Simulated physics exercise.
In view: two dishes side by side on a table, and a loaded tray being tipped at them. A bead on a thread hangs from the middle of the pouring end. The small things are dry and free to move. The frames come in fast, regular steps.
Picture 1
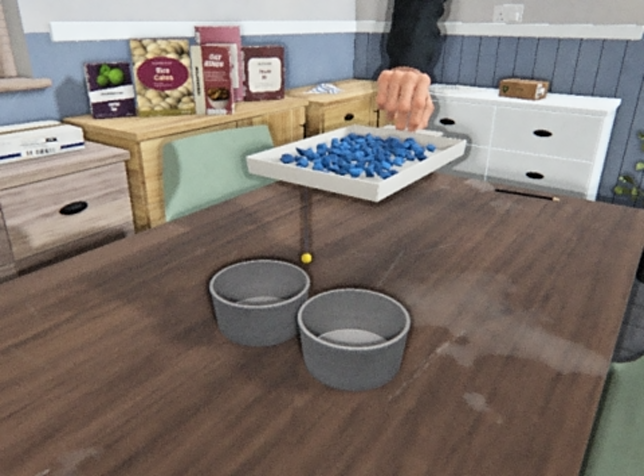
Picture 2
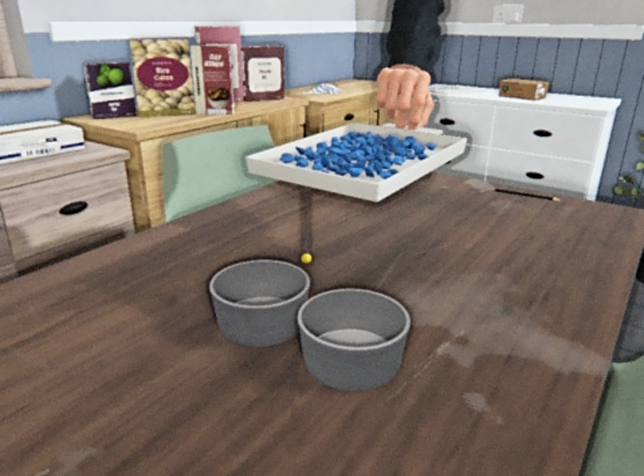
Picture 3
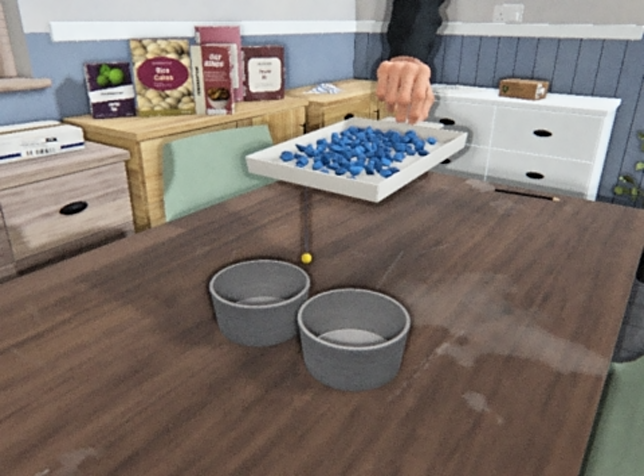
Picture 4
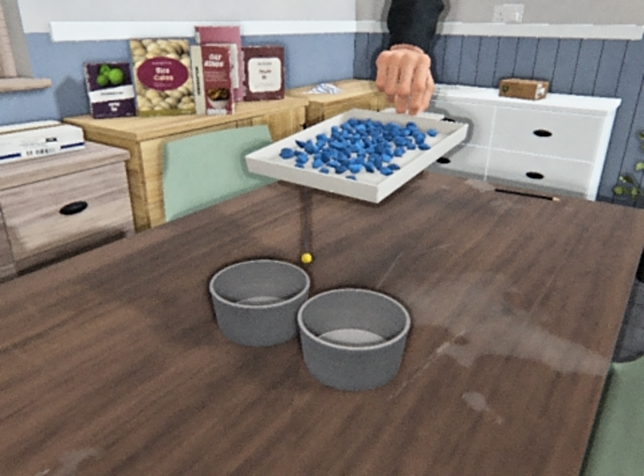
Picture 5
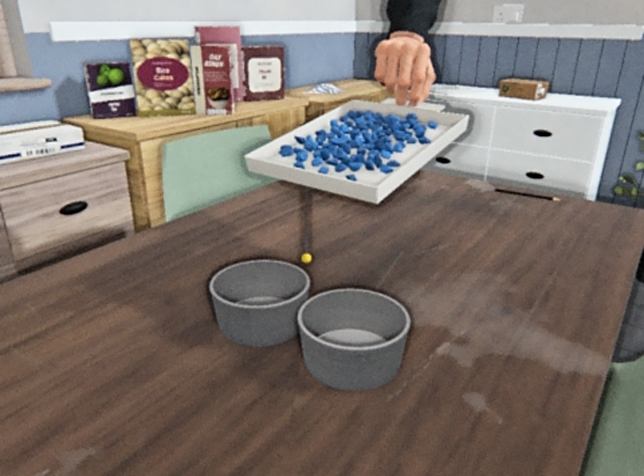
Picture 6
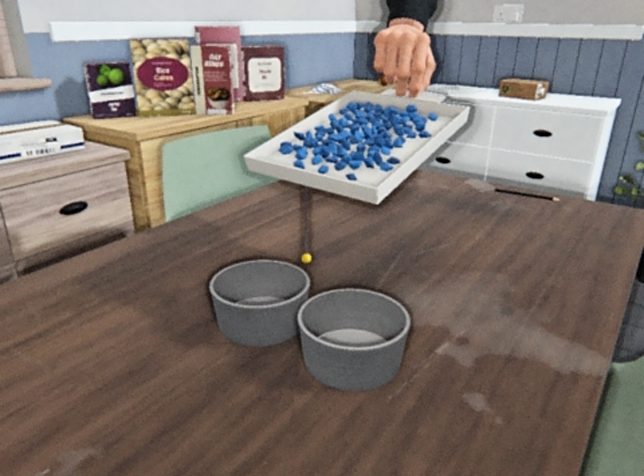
A hand held a white tray of small blue stones above two gray dishes on a wooden table, then slowly raised its far side, tilting it slightly while the dishes and yellow bead stayed still.
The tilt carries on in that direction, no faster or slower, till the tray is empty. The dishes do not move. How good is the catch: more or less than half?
In the dishes lies over half of it.
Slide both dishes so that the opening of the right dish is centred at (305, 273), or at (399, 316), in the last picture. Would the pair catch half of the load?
In turn: Not half; more than half.
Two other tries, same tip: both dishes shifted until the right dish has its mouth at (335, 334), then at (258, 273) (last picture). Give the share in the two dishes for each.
Near 50 % and 30 %.
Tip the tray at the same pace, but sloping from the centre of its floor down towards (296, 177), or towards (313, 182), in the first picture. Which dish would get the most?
The first try: Left. The second: The dish on the left.
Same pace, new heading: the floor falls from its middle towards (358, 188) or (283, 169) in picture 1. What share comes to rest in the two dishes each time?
First some 70, then 30 per cent.
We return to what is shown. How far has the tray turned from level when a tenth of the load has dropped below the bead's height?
At some 75 degrees.
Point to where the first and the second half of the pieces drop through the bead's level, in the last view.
At about (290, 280), then at (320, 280).
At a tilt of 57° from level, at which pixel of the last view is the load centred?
Around (325, 153).
Soon after the last picture, tray tipped steeply; nearly all on the tray; a stray few in the air.
A little later, tray tipped right over; about half on the tray; a small part in the right dish; about a quarter in the left dish; a stray few outside both; a small part in the air.
Later still, tray tipped past a quarter turn; about a third in the right dish; about half in the left dish; a small part outside both.
At rest, tray tipped past a quarter turn; about a third in the right dish; about half in the left dish; a small part outside both.
